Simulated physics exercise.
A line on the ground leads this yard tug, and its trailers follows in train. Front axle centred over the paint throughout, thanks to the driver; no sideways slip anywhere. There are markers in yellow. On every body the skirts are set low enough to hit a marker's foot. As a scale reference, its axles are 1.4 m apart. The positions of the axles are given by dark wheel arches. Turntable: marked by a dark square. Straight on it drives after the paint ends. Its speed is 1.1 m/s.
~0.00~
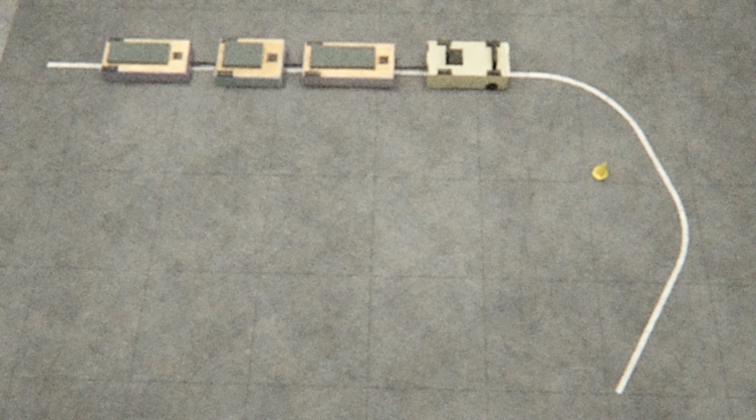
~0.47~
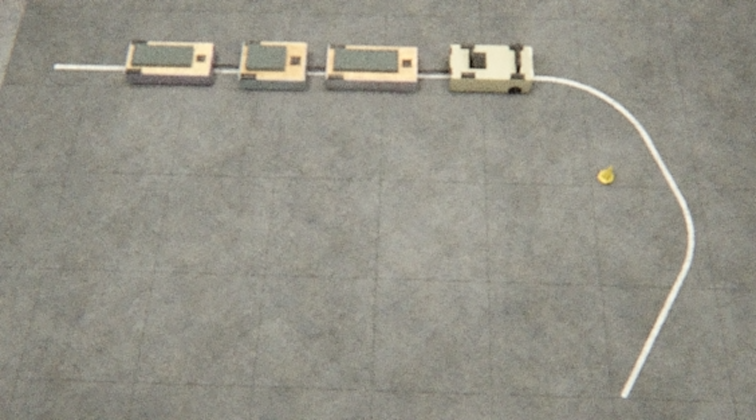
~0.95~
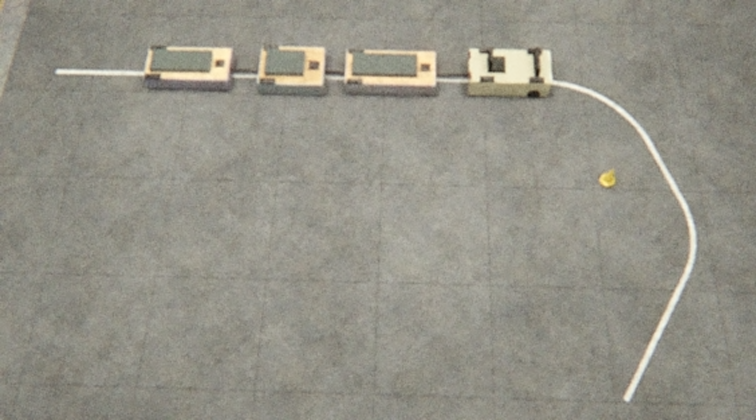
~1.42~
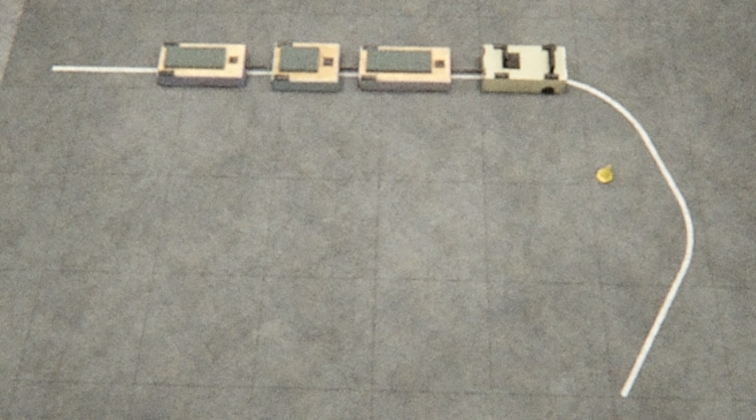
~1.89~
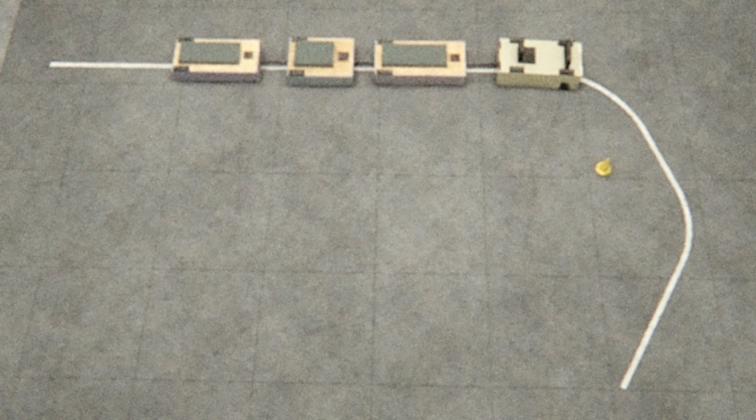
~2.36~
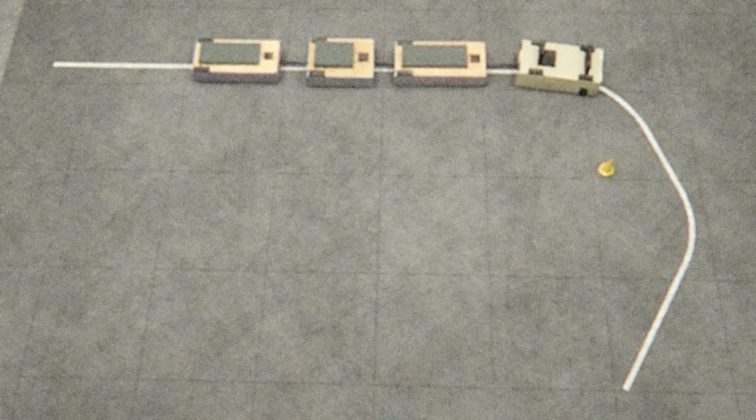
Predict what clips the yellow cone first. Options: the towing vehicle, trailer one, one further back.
Contact is made first by one of the rear trailers.
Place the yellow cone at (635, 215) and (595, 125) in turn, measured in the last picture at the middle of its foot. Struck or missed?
Try 1 touched, try 2 touched.
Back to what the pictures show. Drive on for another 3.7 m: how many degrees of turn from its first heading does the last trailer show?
Compared with the start, the last trailer heads some 0° away.
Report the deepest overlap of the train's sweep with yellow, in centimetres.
The figure for yellow is 50.
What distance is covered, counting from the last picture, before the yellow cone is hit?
After roughly 11.0 metres.
By 9.2 s, the last axle is at (424, 59) of the last picture, 5 cm off the line.
By 12.3 s, the last axle is at (514, 75) of the last picture, 55 cm off the line; the second trailer has hit yellow.
By 23.1 s, the last axle is at (614, 393) of the last picture, 30 cm off the line; 1 of 1 struck in all.
